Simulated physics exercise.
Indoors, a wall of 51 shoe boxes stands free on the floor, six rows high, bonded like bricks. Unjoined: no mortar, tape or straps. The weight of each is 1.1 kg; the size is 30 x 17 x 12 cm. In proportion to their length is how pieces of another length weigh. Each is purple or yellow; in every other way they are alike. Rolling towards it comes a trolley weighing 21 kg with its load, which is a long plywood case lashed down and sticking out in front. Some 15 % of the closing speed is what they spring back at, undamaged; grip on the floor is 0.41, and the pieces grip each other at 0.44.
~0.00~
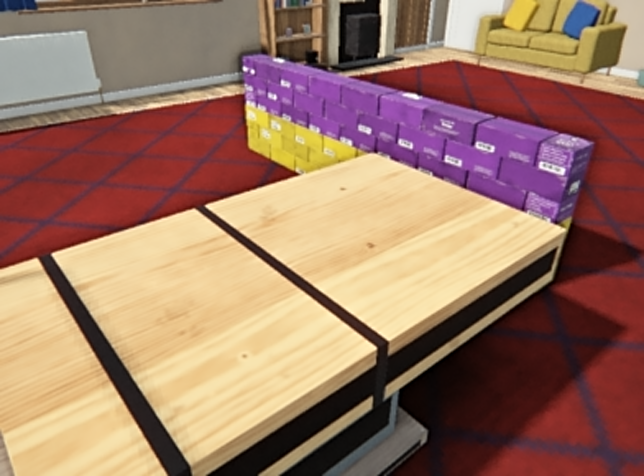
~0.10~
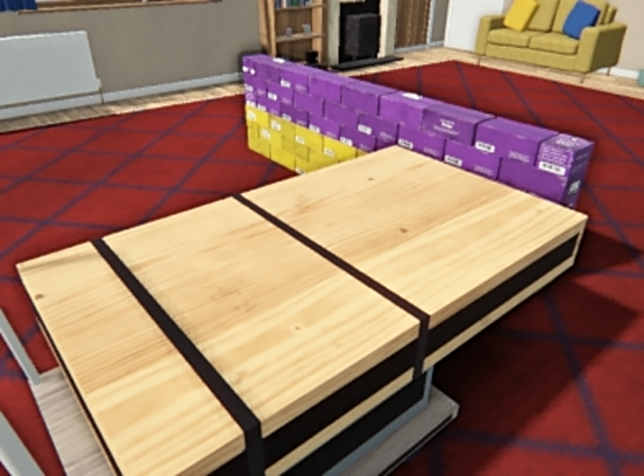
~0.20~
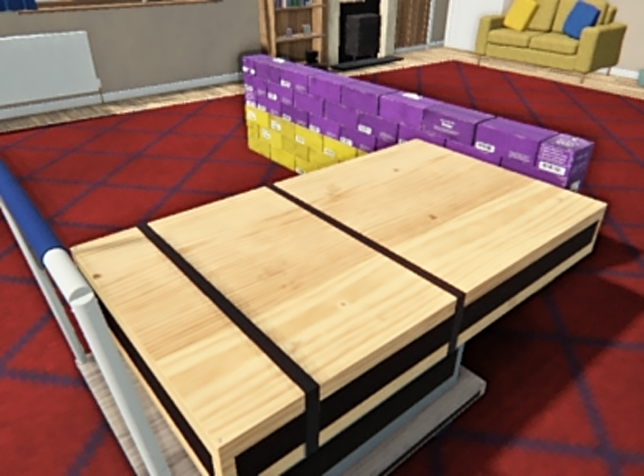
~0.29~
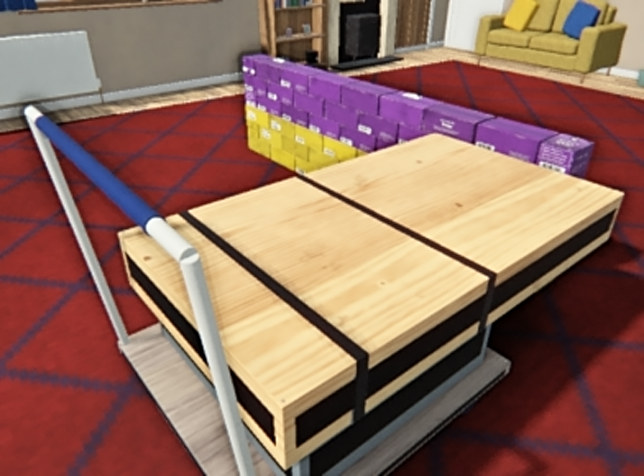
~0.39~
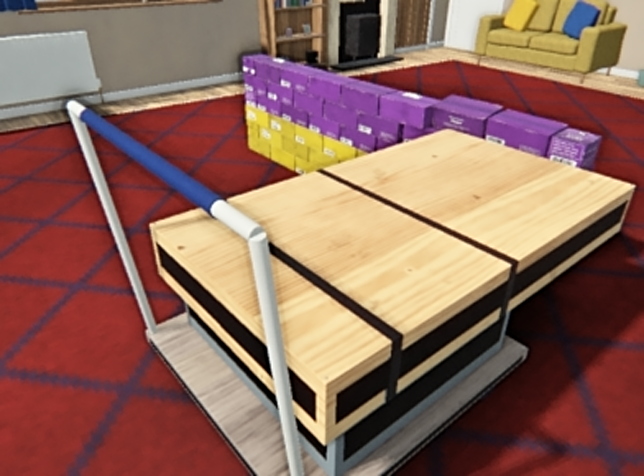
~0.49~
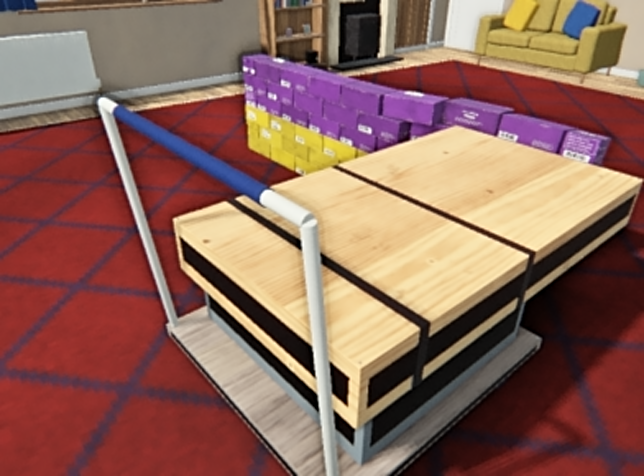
In a living room with a patterned red carpet, seen from a fixed, raised viewpoint, a yellow sofa, a shelf and a fireplace stand along the far side. A free-standing wall of purple boxes, yellow at its lower left, stands behind a flat trolley with a blue-gripped handle, carrying a black-strapped wooden case. The trolley rolls away toward the right, and the case's overhanging front end pushes into the wall's right part, shifting several purple boxes backward.
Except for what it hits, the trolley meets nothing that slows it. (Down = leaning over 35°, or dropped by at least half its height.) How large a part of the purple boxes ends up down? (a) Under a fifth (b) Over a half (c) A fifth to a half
c, A fifth to a half.
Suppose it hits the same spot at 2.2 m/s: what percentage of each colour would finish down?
In that case yellow 20, purple 40 per cent.
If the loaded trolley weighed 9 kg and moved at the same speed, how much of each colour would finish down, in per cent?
In that case yellow comes to 0 and purple to 40 percent.
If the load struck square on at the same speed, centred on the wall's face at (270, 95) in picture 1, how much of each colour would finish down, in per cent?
Yellow 20 %, purple 50 %.
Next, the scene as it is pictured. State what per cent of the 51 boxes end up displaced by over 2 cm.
Answer: 30 %.
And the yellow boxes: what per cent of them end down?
For yellow, it's 10 per cent down at the end.
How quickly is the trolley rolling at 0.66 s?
0.7 m/s, roughly.
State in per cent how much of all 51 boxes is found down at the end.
It works out at roughly 25 per cent.
By 0.66 s, load 28 cm past the wall's line, still rolling; 8 of the 26 purple boxes down (11 of 51 in all colours); top purple box unmoved.
By 0.96 s, load 48 cm past the wall's line, still rolling; 10 of the 26 purple boxes down (13 of 51 in all colours); top purple box unmoved.
When it is over (2.5 s), load 75 cm past the wall's line, stopped; 10 of the 26 purple boxes down (13 of 51 in all colours); top purple box unmoved; top yellow box unmoved. That is 38 per cent. In pixels of the last frame, middles, top purple box near (334, 88), top yellow box near (266, 115).
